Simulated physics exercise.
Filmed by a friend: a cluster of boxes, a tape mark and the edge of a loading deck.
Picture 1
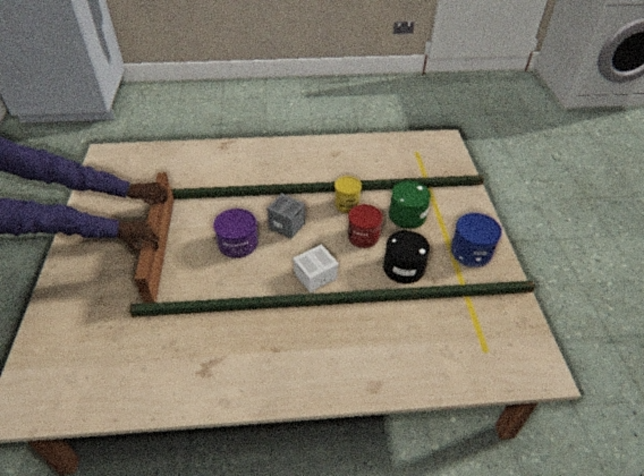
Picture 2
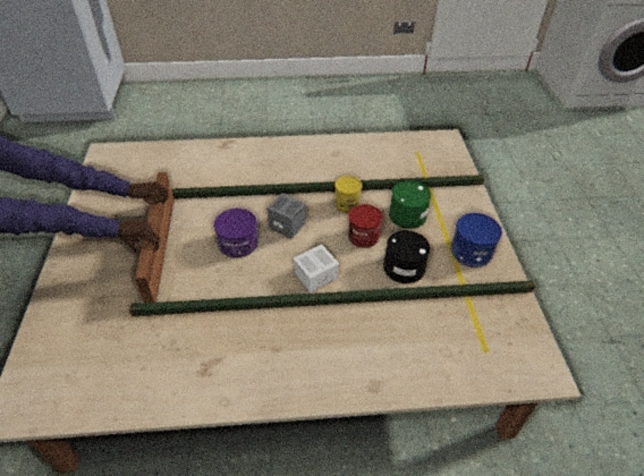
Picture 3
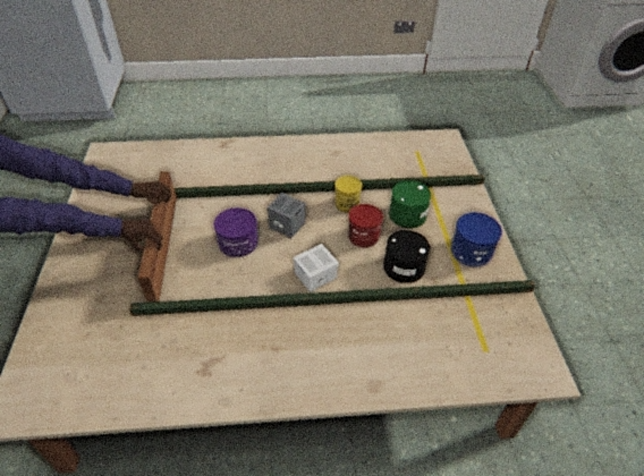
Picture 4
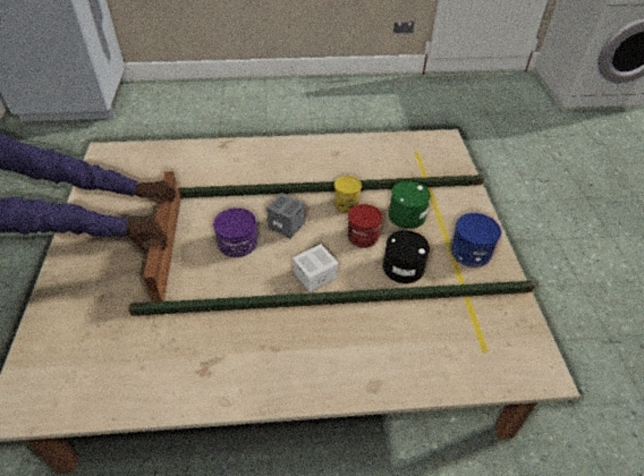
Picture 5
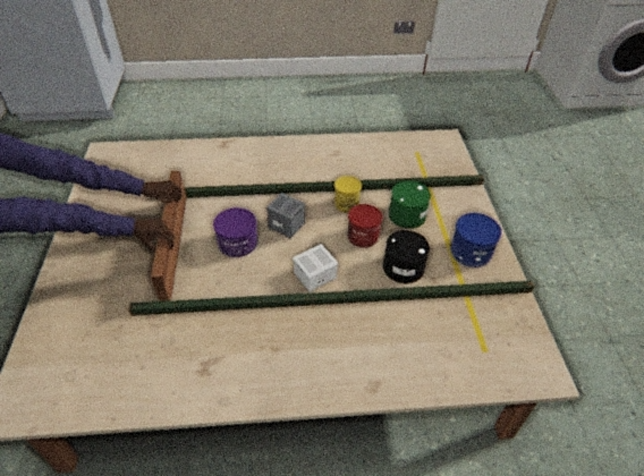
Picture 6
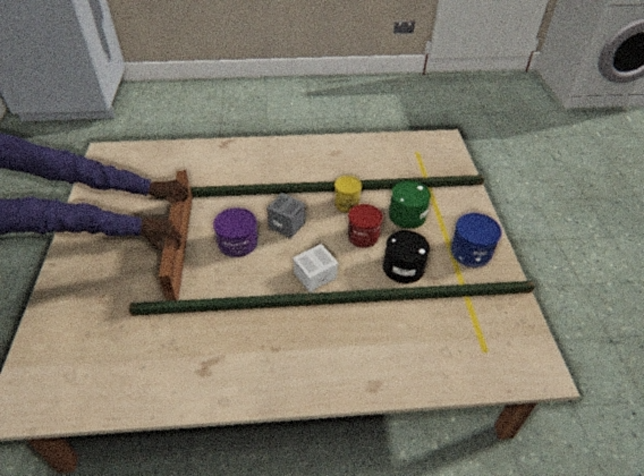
Two purple-sleeved arms reach in from the left, hands on a reddish-brown plank standing across a pale wooden table, seen from above in a room with a greenish floor. Between two dark green rails sit purple, yellow, red, green, black and blue containers, with grey and white boxes, near a yellow tape line. The hands slide the plank slightly rightward while everything else and the camera stay still.
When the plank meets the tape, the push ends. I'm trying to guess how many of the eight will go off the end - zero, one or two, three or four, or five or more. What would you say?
I would say one or two.
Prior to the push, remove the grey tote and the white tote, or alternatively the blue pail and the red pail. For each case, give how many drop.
Result: 0 in the first case, with 0 in the second.
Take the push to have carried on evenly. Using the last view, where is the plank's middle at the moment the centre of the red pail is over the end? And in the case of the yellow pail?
Middle approx. at (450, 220), then approx. at (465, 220).
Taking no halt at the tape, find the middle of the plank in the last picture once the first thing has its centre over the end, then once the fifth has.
Earlier crossing: About (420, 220); later crossing: About (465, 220).
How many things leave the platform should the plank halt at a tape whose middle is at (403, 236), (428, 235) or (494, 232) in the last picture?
The counts come to 0, then 1, then 8.
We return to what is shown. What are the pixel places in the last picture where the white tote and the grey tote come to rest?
Same order as the question: First (477, 267), second (452, 195).
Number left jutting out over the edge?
Overhanging ones - 3.
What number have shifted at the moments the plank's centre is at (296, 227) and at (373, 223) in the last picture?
3 and 7.
Soon after, none off yet; blue pail at rest near (475, 240); green canister at rest near (409, 205); black canister at rest near (406, 257).
After that, none off yet; blue pail displaced a little near (492, 238); green canister displaced about its own width near (456, 202); black canister displaced about its own width near (459, 255).
In the end, the number that fall off is one or two; gone, blue pail.
